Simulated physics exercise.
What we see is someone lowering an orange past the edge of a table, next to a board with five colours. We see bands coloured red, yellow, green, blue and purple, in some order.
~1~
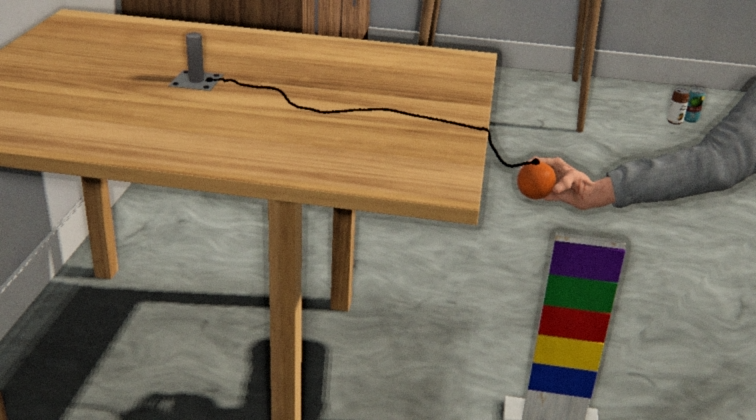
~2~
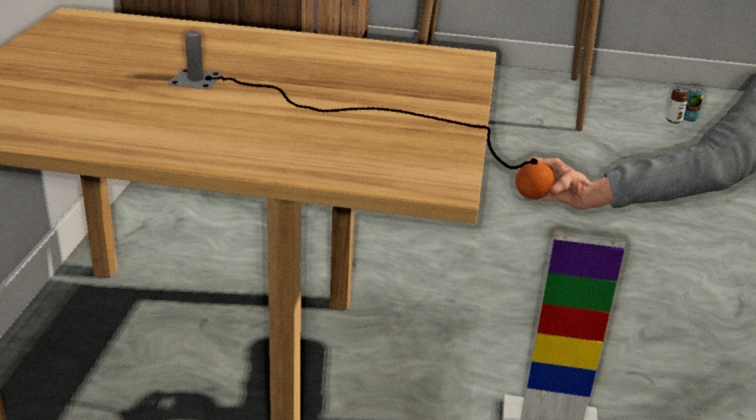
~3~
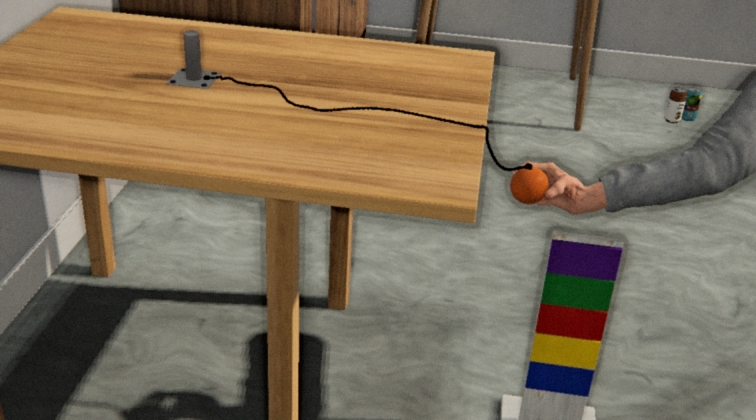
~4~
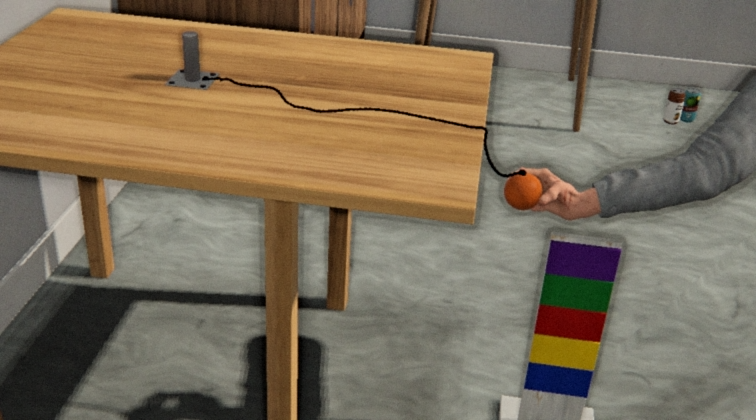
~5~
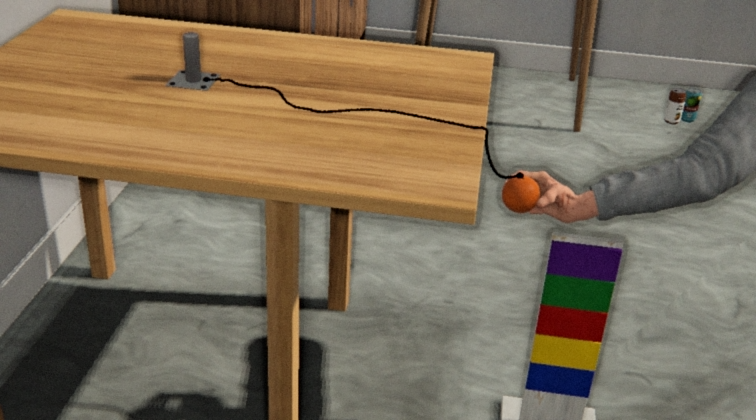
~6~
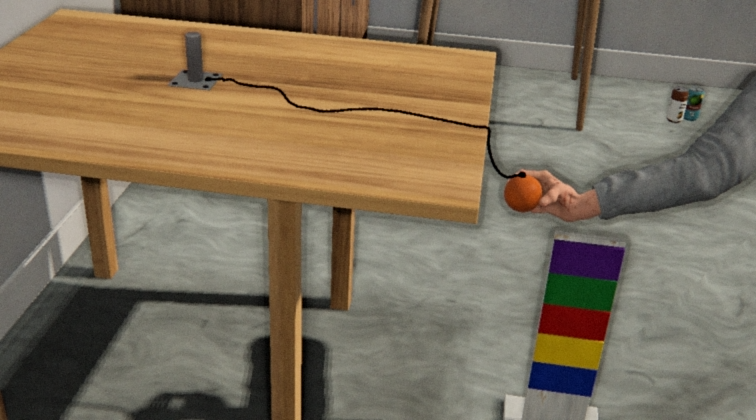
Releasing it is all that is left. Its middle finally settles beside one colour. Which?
Purple.
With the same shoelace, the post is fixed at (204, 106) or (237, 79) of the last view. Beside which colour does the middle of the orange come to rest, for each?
First try: Green; second try: Green.
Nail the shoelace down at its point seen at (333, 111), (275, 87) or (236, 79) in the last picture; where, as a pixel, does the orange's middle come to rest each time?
(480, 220), (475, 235), (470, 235).
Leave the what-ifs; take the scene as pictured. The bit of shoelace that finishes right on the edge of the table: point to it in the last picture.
Roughly (455, 123).
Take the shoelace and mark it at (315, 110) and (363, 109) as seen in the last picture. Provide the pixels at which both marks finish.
Near (347, 104) and (395, 113).
Soon after, orange near (451, 227); level with purple.
After that, orange near (486, 243); level with purple.
In the end, orange near (472, 241); level with purple. Its middle rests at the purple band.
